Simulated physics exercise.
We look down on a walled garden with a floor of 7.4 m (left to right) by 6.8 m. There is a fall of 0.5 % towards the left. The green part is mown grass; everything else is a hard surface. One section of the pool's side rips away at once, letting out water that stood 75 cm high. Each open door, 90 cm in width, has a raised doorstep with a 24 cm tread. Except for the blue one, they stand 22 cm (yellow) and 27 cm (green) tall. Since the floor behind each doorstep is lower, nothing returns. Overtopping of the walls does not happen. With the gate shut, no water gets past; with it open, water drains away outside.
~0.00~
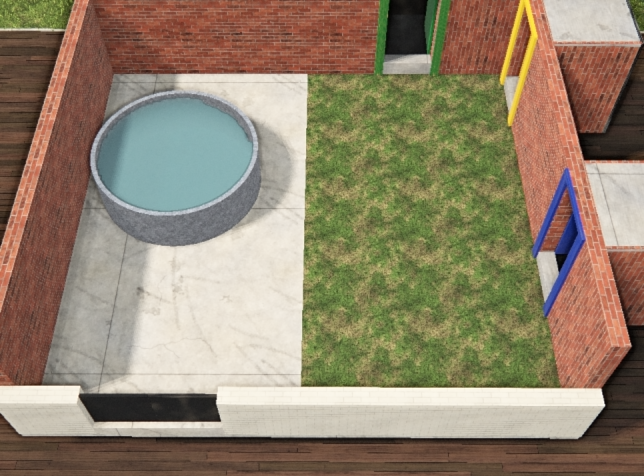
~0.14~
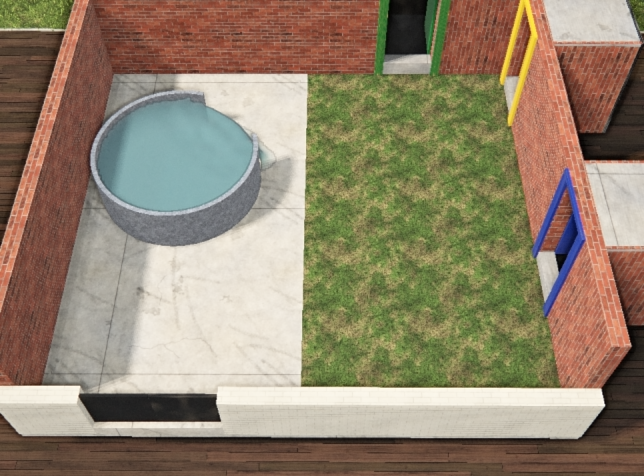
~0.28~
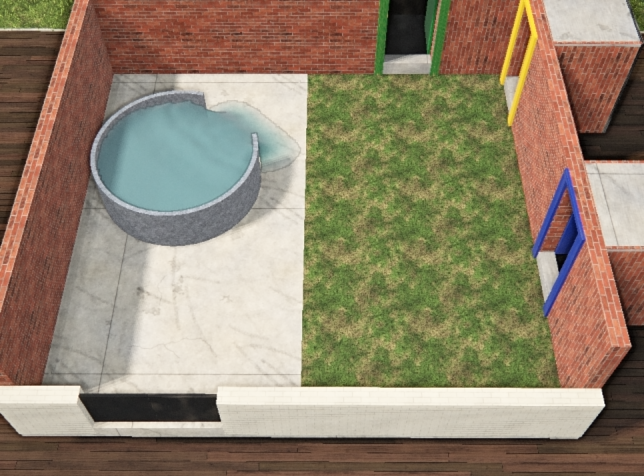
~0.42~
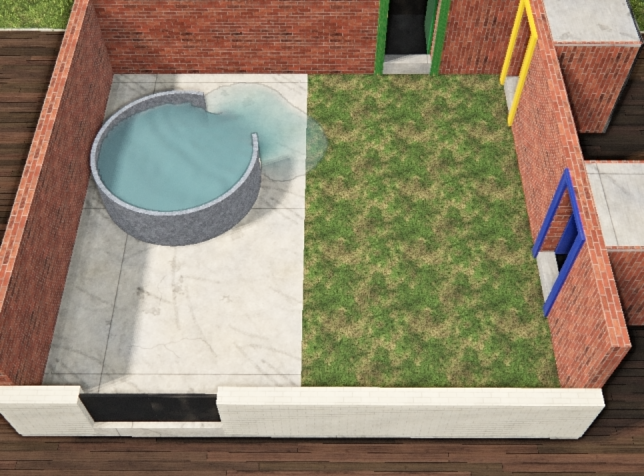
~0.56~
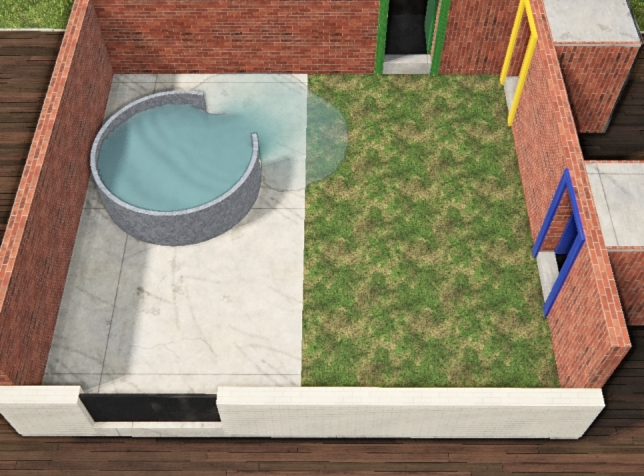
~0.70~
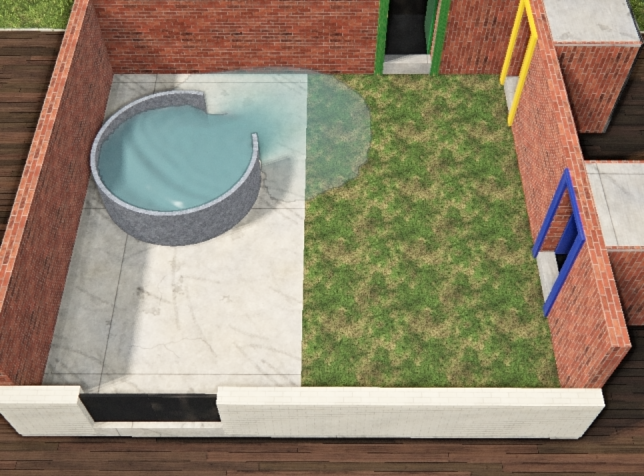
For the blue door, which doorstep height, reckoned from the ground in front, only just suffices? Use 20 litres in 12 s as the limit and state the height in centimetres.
A doorstep of roughly 5.5 cm.
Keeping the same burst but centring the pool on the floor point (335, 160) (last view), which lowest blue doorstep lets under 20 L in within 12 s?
New minimum height: Approx. 6.0 cm.
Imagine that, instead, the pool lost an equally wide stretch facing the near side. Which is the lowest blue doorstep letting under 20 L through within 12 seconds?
Roughly 9.5 cm.
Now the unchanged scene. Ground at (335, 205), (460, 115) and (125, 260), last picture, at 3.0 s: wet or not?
In that order: Under water, wet, still dry.
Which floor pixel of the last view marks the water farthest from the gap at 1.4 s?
At about (436, 79).
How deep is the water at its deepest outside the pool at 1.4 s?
Close to 44 centimetres.
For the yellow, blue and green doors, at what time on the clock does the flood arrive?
It reaches yellow at 2.2 s, blue at 4.0 s, and green at 1.2 s.
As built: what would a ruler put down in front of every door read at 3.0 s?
Before yellow it's 34 cm, before blue 0 cm, before green 18 cm.
After 1.4 s water covers 20 % of the floor, deepest (44 cm) near (265, 79); it has not reached the blue door.
After 3.0 s water covers 40 % of the floor, deepest (36 cm) near (493, 79); it has not reached the blue door.
After 12.0 s water covers 100 % of the floor, deepest (15 cm) near (65, 289); 8 cm at the blue door, 0 litres in over its 19 cm doorstep.
At the blue door as built, the water arrived by 4.1 s and peaked near 9 cm at 5.2 s.
Run again over the same 12 s with other heights there, 28 litres in over 5 cm, 9 litres over 6.5 cm. The limit of 20 litres is kept from about 5.5 cm up.
